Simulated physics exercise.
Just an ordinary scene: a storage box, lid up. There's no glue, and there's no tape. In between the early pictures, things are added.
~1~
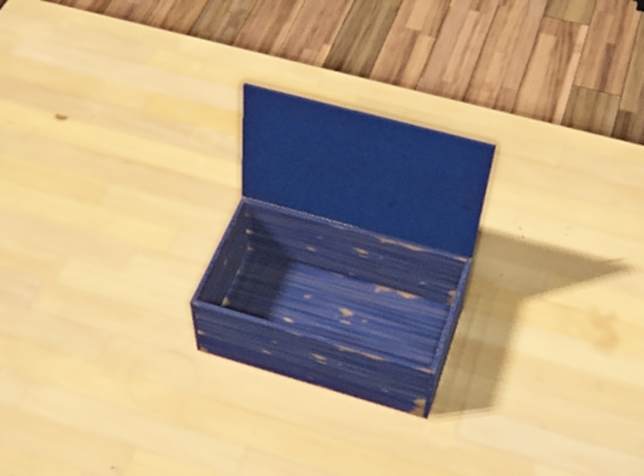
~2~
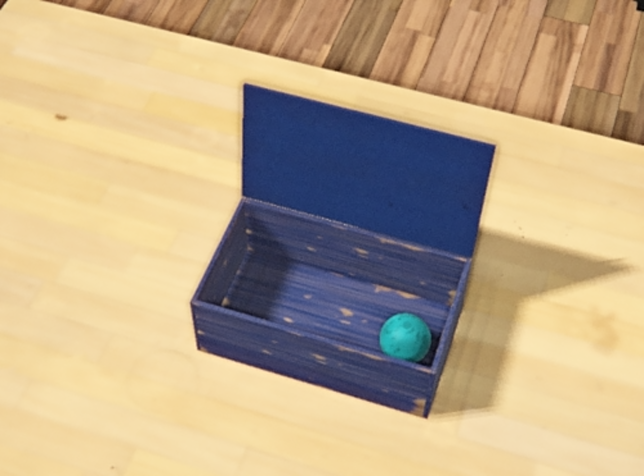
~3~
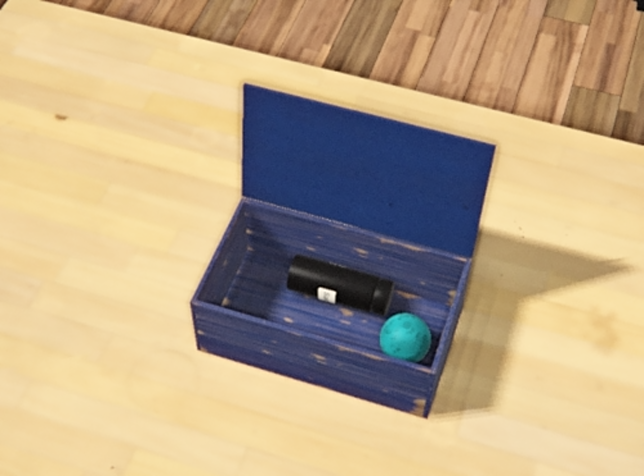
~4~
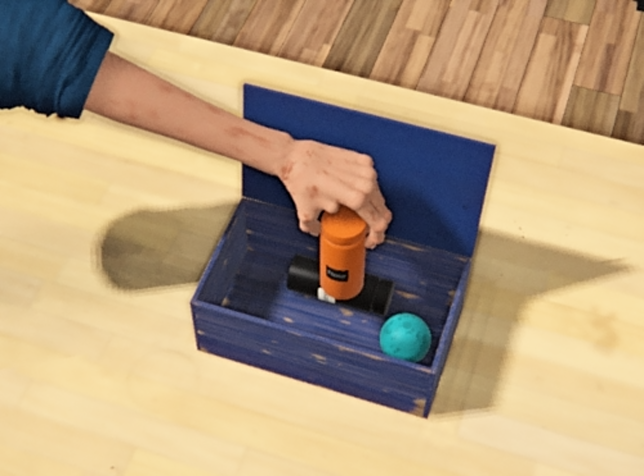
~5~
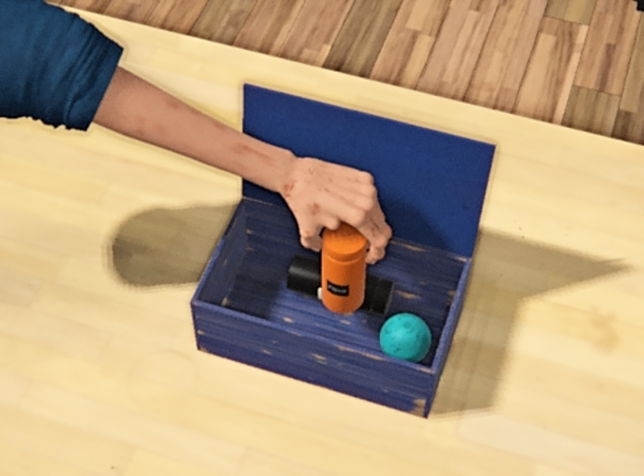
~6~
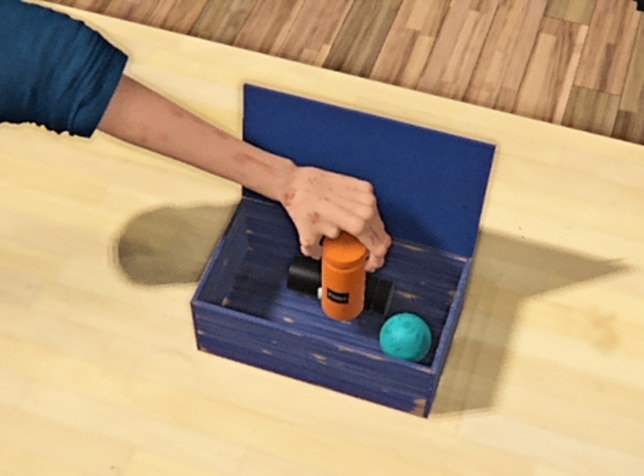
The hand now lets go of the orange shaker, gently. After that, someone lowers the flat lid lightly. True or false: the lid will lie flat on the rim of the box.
False.
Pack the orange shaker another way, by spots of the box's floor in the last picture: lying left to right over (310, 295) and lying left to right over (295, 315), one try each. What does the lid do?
On the first go the lid settles shut, and on the second go it settles shut.
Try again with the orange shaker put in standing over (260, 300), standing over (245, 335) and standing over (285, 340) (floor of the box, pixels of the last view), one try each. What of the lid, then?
First, it stays ajar; second, it is held up; third, it stays ajar.
Then, 0.40 s after the last picture, orange shaker slid about its own width near (338, 311).
Then, 1.40 s after the last picture, lid 73° above the rim; orange shaker slid about its own width near (338, 311).
Then, 1.70 s after the last picture, lid 46° above the rim; orange shaker slid about its own width near (338, 311).
Then, 1.90 s after the last picture, lid 23° above the rim; orange shaker slid about its own width near (338, 311).
At rest, lid 16° above the rim; moved from the start, orange shaker; the other 2 in place. Seen from the same camera at the end, orange shaker near (338, 311).
